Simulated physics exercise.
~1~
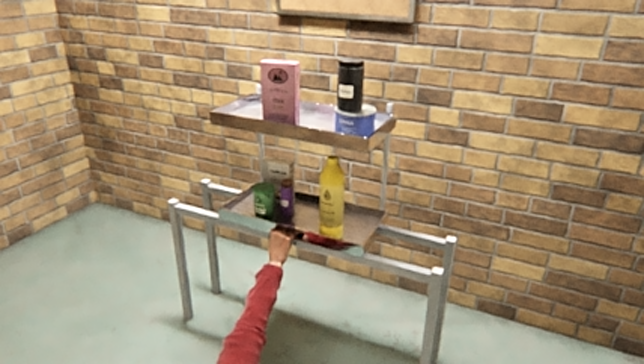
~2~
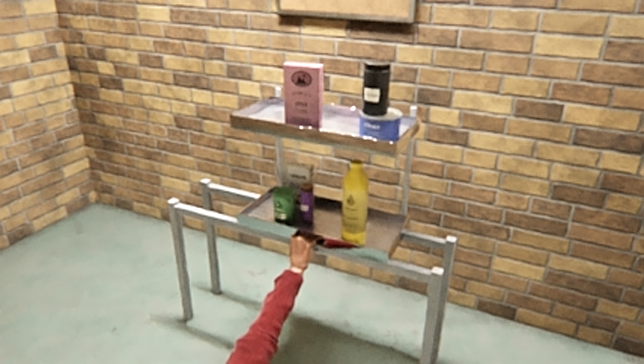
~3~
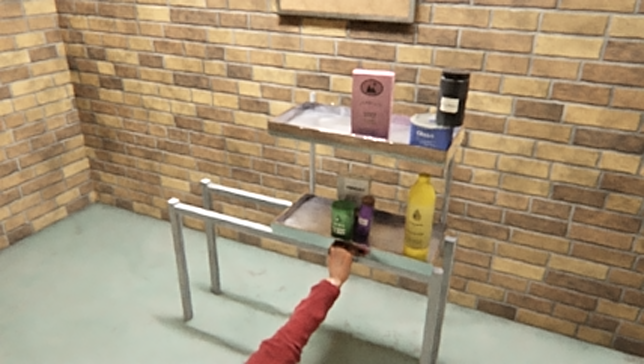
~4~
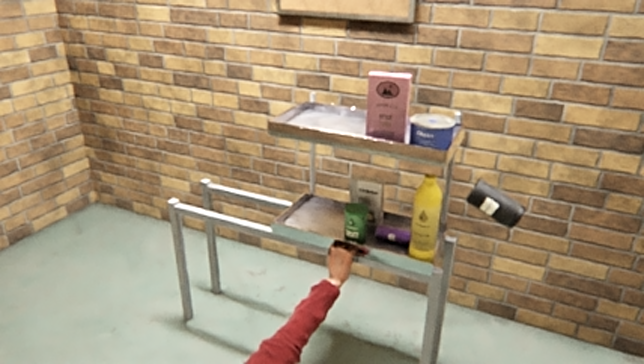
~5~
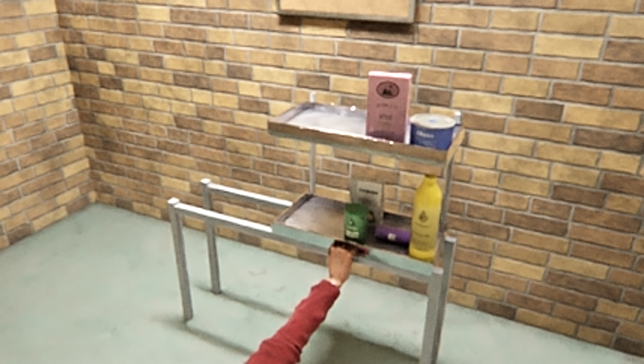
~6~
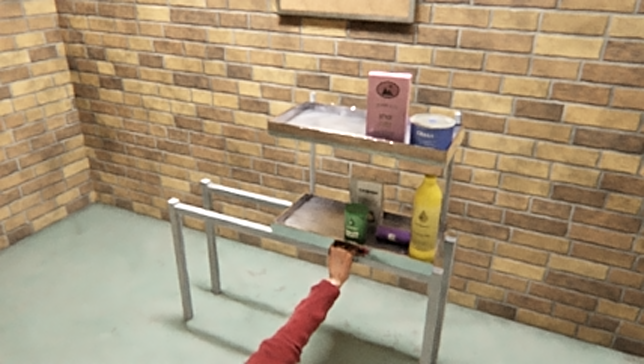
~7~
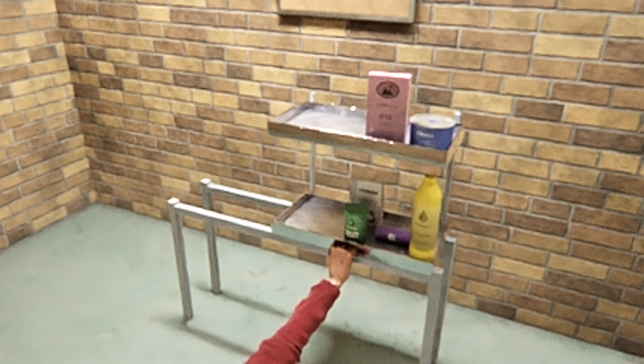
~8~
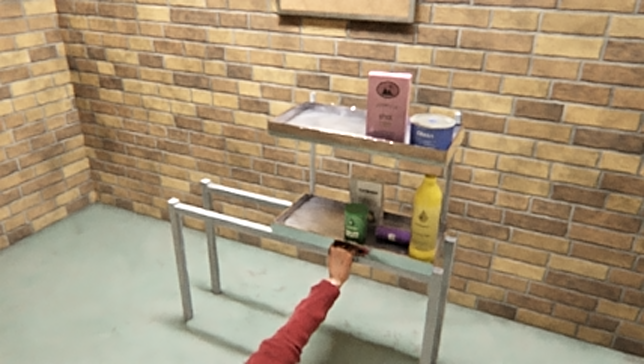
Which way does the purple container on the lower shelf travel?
It travels to the right along with the tray, and ends up lying on its side on the lower shelf.
